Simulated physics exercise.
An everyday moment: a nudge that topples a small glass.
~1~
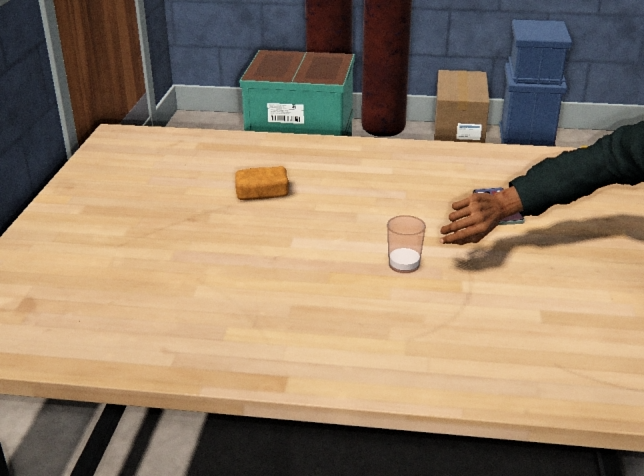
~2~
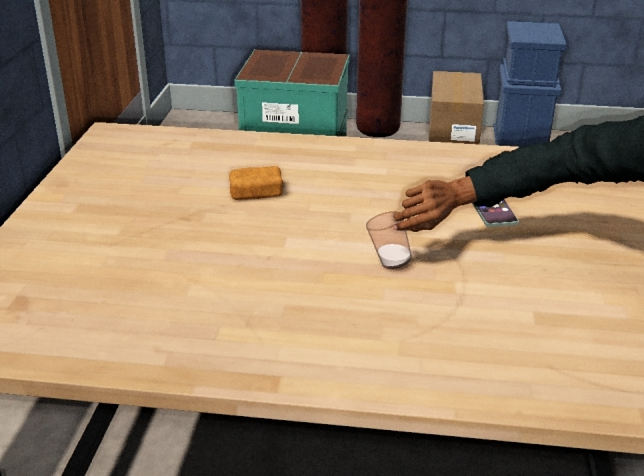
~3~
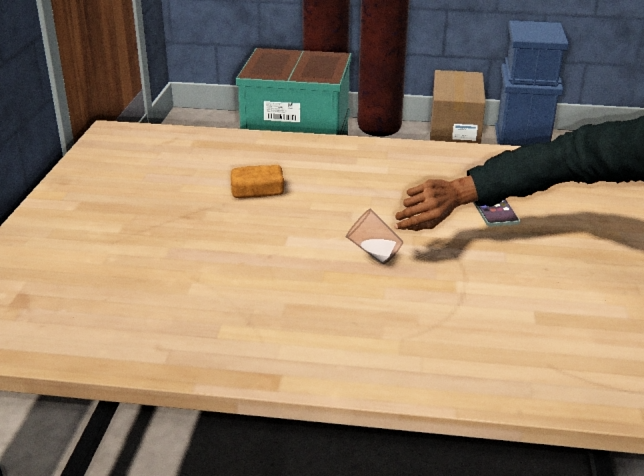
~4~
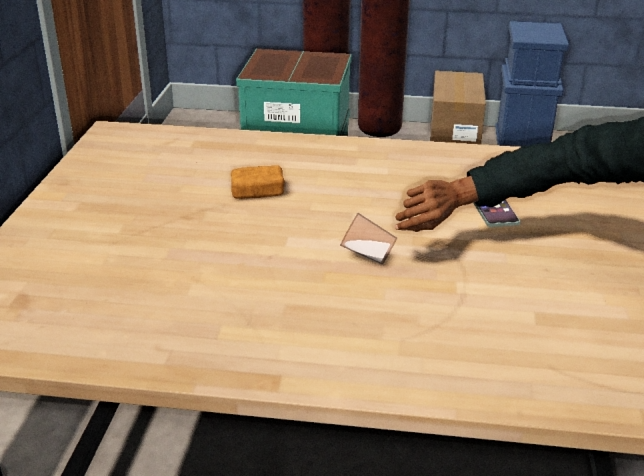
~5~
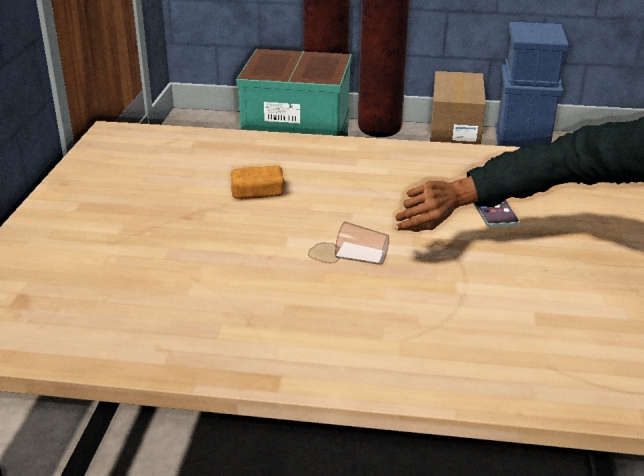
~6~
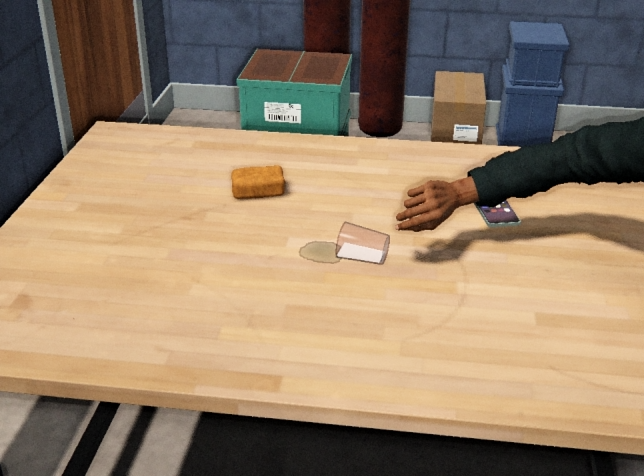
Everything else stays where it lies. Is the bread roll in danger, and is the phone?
As for the bread roll, it stays dry; the phone stays dry.
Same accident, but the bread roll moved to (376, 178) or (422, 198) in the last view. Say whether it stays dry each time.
In the first try it escapes; in the second it remains untouched.
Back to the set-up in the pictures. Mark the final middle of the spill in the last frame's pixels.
At about (268, 242).
Next, the puddle covers about as much as a saucer; the bread roll is clear of it; the phone is clear of it.
Finally, the puddle covers about as much as a saucer; the bread roll is clear of it; the phone is clear of it.
